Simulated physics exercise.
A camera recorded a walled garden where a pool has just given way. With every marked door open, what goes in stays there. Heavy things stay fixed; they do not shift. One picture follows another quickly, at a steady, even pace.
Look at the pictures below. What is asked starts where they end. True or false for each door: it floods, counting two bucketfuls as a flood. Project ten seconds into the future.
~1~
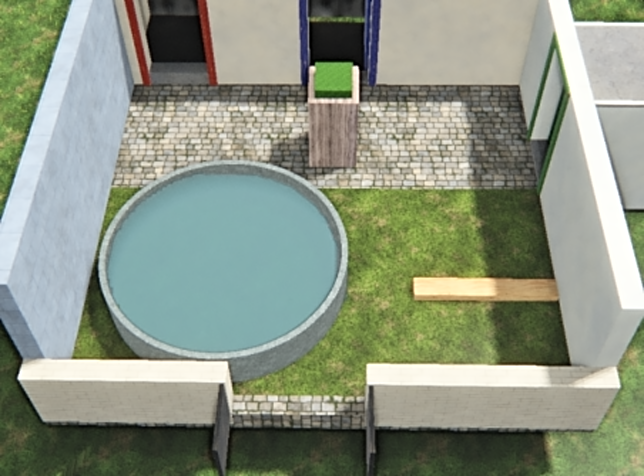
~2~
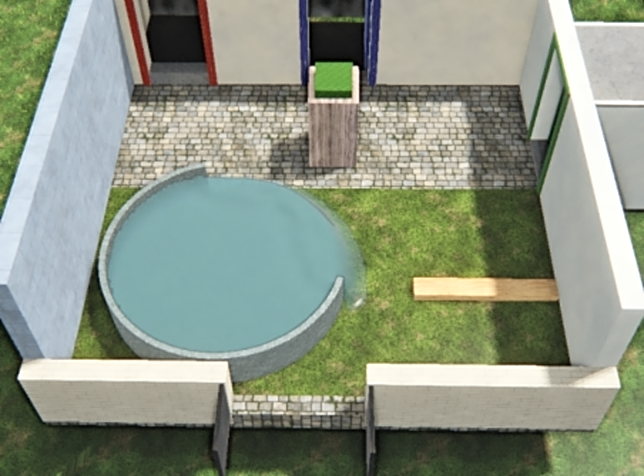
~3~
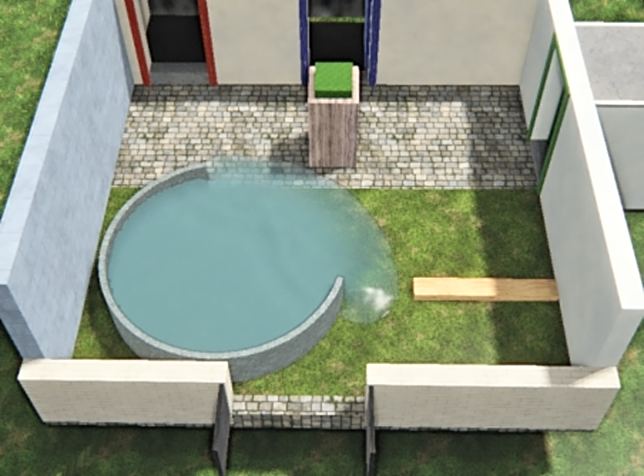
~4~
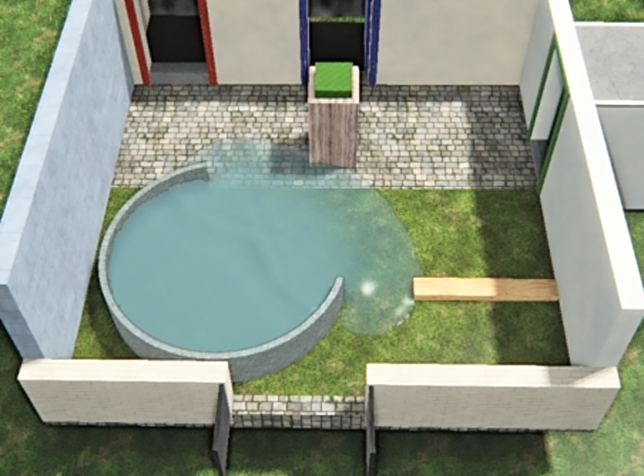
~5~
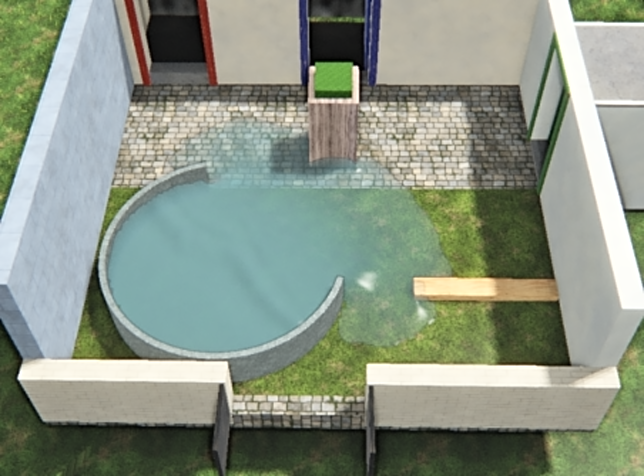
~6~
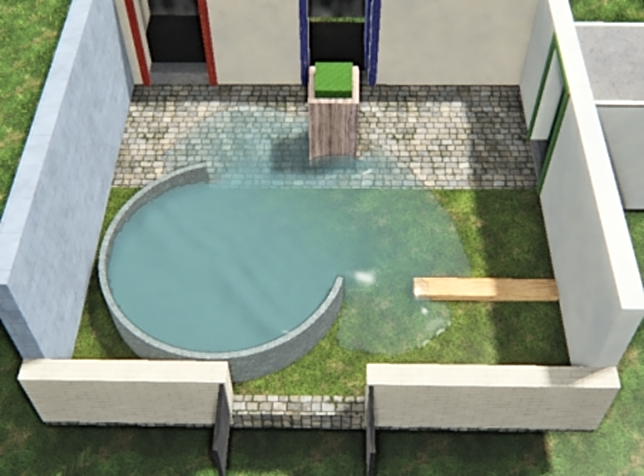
Blue door - true; red door - false; green door - true.
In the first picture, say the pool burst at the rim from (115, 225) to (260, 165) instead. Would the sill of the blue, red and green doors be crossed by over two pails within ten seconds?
Result: Blue goes past the limit; red goes past the limit; green goes past the limit.
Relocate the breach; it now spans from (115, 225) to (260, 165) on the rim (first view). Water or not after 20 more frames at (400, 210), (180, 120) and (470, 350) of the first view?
Point one not reached; point two reached; point three not reached.
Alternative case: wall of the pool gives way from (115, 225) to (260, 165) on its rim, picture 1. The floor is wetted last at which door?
Last comes the green-painted one.
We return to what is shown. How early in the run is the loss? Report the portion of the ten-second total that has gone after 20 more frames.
I'd estimate some 30 per cent.
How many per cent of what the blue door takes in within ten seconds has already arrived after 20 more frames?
Close to 50 out of every hundred.
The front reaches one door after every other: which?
Going by the pictures, I'd say the green one.
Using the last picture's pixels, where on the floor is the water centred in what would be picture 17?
I'd point to (300, 216).
A moment on, water covers 55 % of the floor; the blue door wet at the sill, nothing in, the red door wet at the sill, nothing in, the green door not reached.
Next, water covers 70 % of the floor; the blue door over two buckets in, the red door wet at the sill, nothing in, the green door under two buckets in.
Then, water covers 85 % of the floor; the blue door over two buckets in, the red door wet at the sill, nothing in, the green door over two buckets in.
Later, water covers 95 % of the floor; the blue door over two buckets in, the red door wet at the sill, nothing in, the green door far over two buckets in.
In the end, water covers 95 % of the floor; the blue door far over two buckets in, the red door wet at the sill, nothing in, the green door far over two buckets in.
